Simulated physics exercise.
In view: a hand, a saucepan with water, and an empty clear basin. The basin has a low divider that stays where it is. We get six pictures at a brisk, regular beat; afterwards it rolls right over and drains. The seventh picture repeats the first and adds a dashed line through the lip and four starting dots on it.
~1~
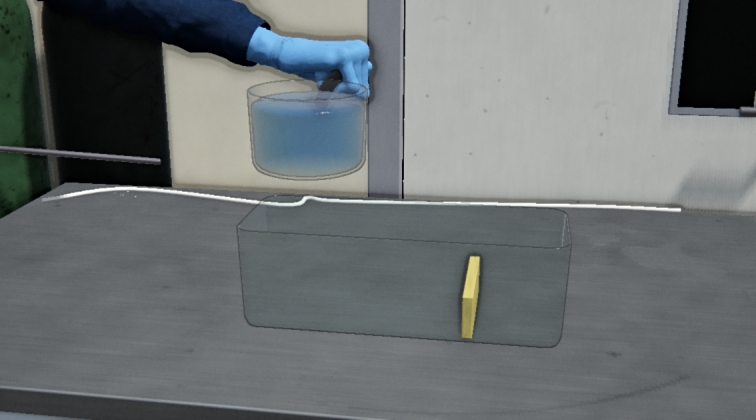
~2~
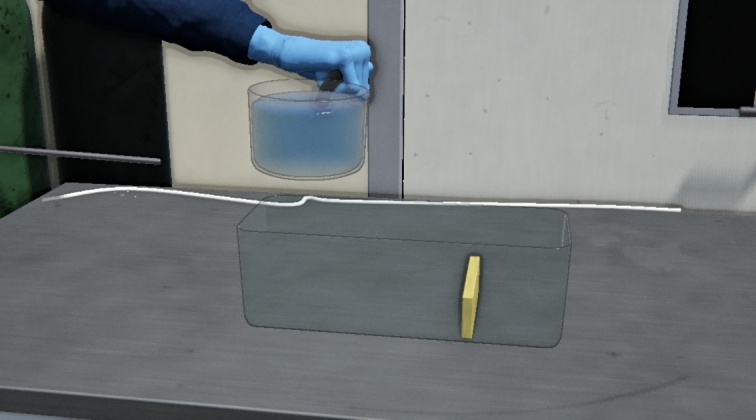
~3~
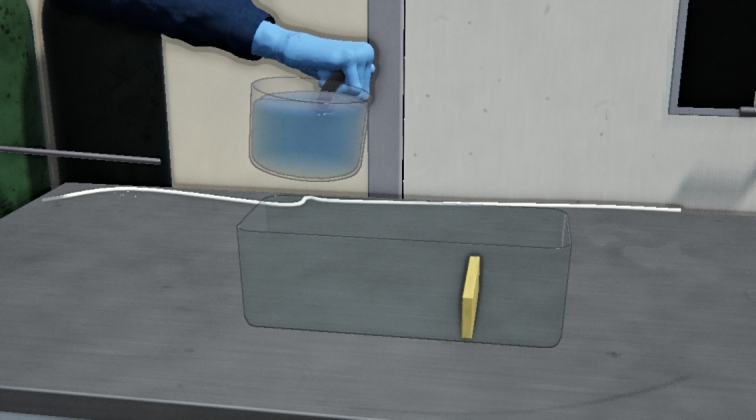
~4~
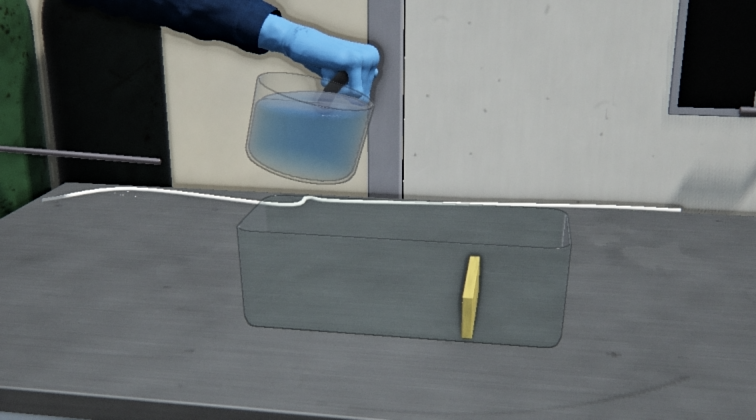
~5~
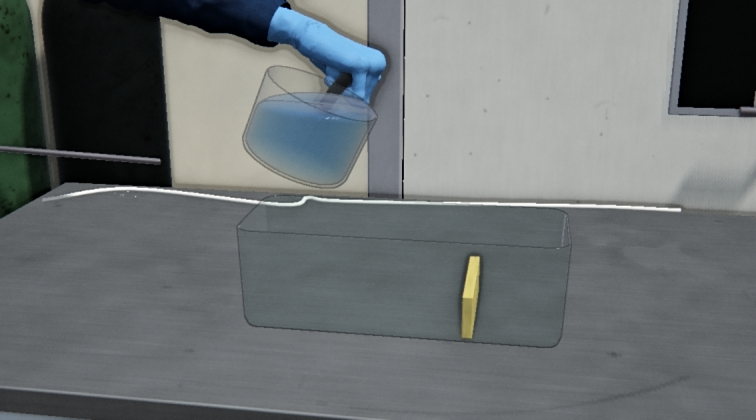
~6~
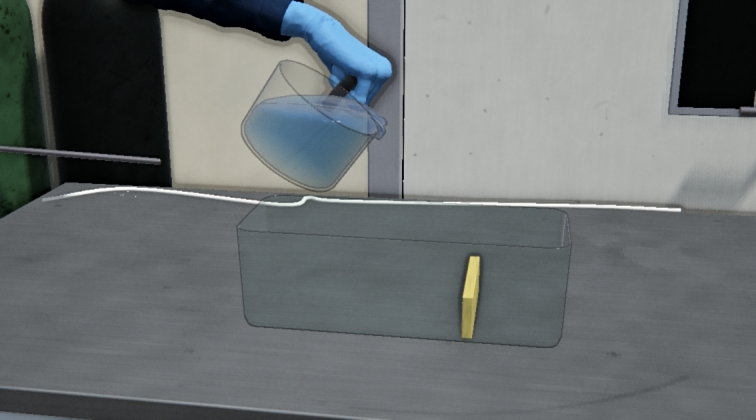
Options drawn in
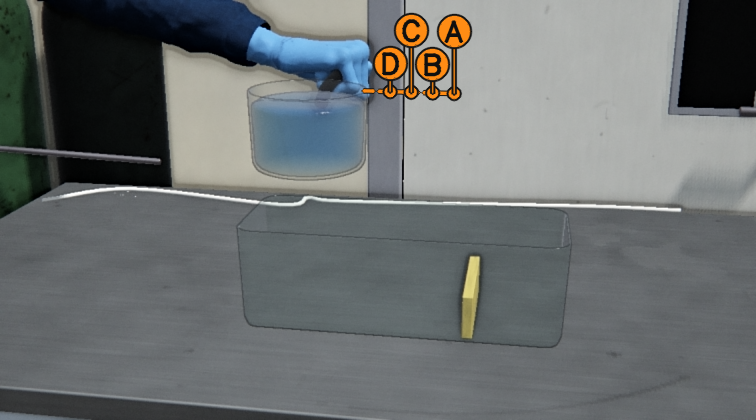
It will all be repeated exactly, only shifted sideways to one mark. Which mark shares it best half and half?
I would pick place B.
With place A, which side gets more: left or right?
The right side.
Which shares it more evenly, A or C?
A it is.
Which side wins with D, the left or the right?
More ends on the left.
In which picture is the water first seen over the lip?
In picture 5.
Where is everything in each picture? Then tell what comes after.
Upright, lip at (364, 90); basin from (245, 322) to (561, 345); top of the wall at (472, 276); nothing has left yet.
Upright, lip at (365, 92); nothing has left yet.
Tipped about 6°, lip at (368, 97); nothing has left yet.
Tipped about 14°, lip at (371, 106); nothing has left yet.
Tipped about 24°, lip at (375, 117); water is over the lip, down to (375, 117).
Tipped about 36°, lip at (376, 131); water is over the lip, down to (380, 134).
On the marked copy, A at (454, 93); B at (432, 92); C at (411, 92); D at (390, 91).
If A is chosen, about 32 % ends left of the wall and 65 % right of it; 3 % is lost outside.
If B is chosen, about 56 % ends left of the wall and 42 % right of it.
If C is chosen, about 74 % ends left of the wall and 23 % right of it; 3 % is lost outside.
If D is chosen, about 89 % ends left of the wall and 7 % right of it; 3 % is lost outside.
